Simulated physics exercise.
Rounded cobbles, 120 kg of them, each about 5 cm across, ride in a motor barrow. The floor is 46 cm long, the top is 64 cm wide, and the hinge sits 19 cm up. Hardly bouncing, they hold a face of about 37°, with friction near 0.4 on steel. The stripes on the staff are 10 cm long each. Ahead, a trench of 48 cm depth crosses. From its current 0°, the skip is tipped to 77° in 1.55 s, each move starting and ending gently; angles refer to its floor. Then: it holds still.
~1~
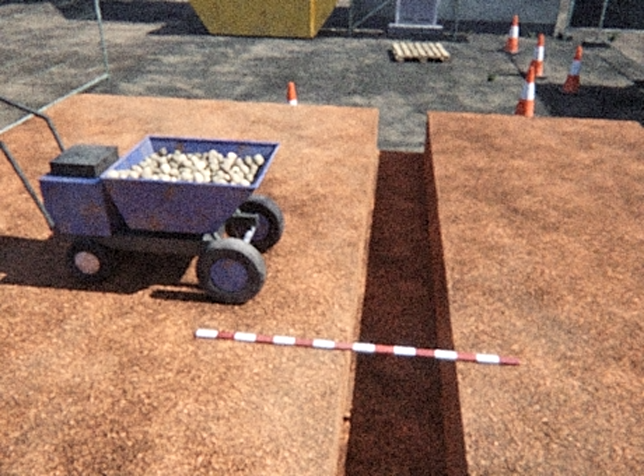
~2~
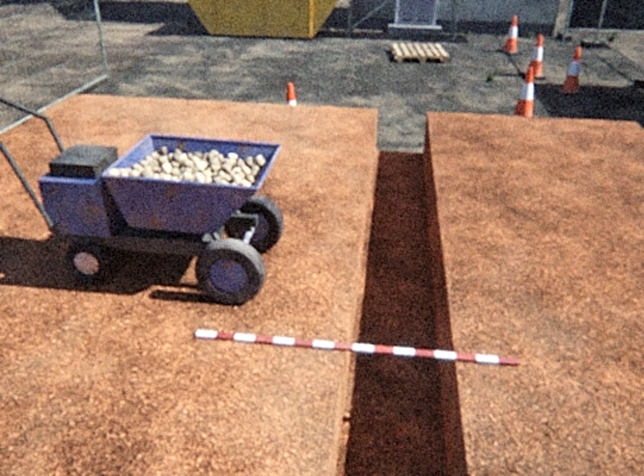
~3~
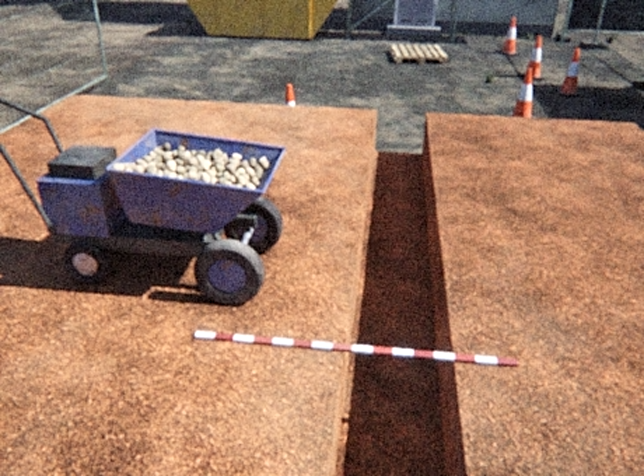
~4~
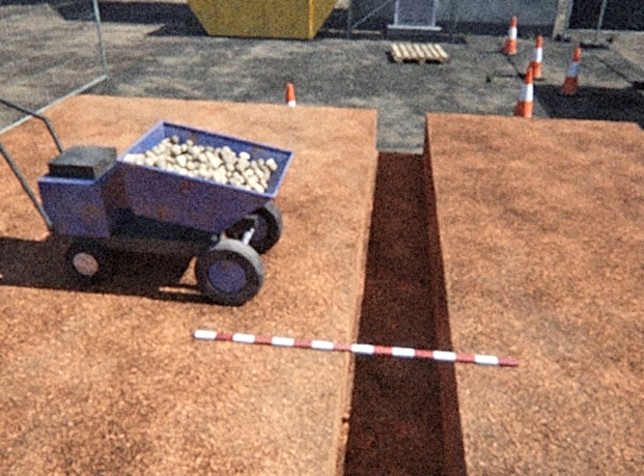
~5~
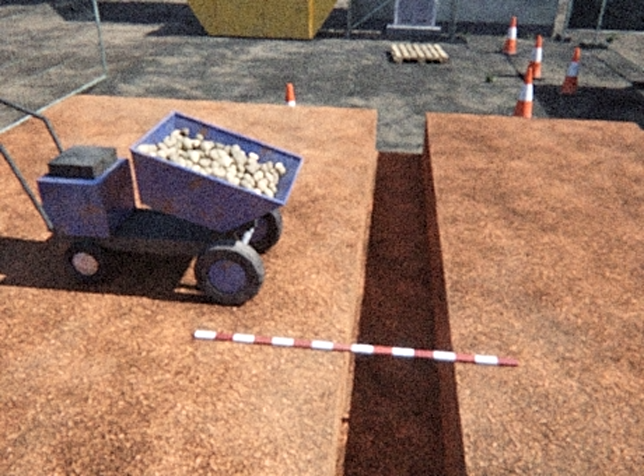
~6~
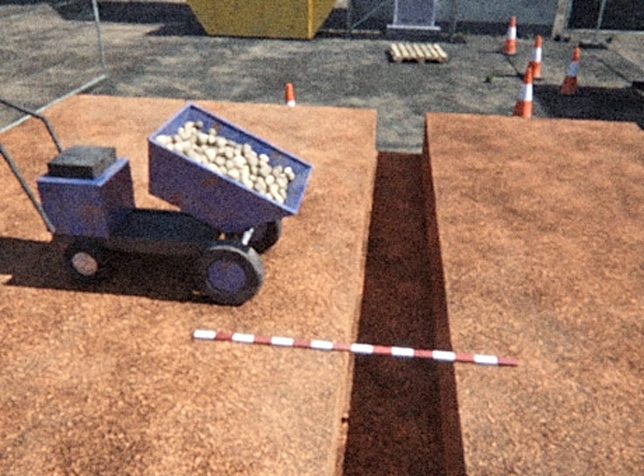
Blue skip of a motor barrow loaded with rounded cobbles tilting up at its rear, facing a trench in reddish ground.
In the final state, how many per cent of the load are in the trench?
About 97 per cent are in the trench in the final state.
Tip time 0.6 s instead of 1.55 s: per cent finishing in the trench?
Then about 100 per cent.
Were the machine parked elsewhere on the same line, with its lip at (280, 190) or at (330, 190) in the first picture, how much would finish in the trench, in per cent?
Near 100 and near 85 percent.
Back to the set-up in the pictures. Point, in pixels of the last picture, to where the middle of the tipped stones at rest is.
The stones end up centred near (398, 343).
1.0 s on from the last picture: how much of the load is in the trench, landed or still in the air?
Approx. 60 % of the load.
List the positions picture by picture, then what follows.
The skip is at 0°, its lip at (256, 188); the top of the load is at (204, 163), in the first picture.
Lip at (258, 189), floor tilted 1°, highest stones at (205, 162), in the second picture.
The skip is at 5°, its lip at (263, 192); the top of the load is at (175, 159), in the third picture.
Lip at (273, 197), floor tilted 11°, highest stones at (172, 150), in the fourth picture.
Lip at (284, 204), floor tilted 18°, highest stones at (181, 142), in the fifth picture.
Lip at (296, 214), floor tilted 26°, highest stones at (188, 133), in the sixth picture.
Then, 0.6 s after the last picture the floor is at 65°, 99 % in the skip, 1 % short of the trench; the foremost stones are at (344, 247).
Then, 1.0 s after the last picture the floor is at 77°, 36 % in the skip, 6 % short of the trench, 58 % in the trench; the foremost stones are at (434, 358).
Then, 1.4 s after the last picture the floor is at 77°, 8 % in the skip, 6 % short of the trench, 86 % in the trench; the foremost stones are at (433, 336).
Then, 3.3 s after the last picture the floor is at 77°, 0 % in the skip, 3 % short of the trench, 97 % in the trench; the foremost stones are at (435, 355).
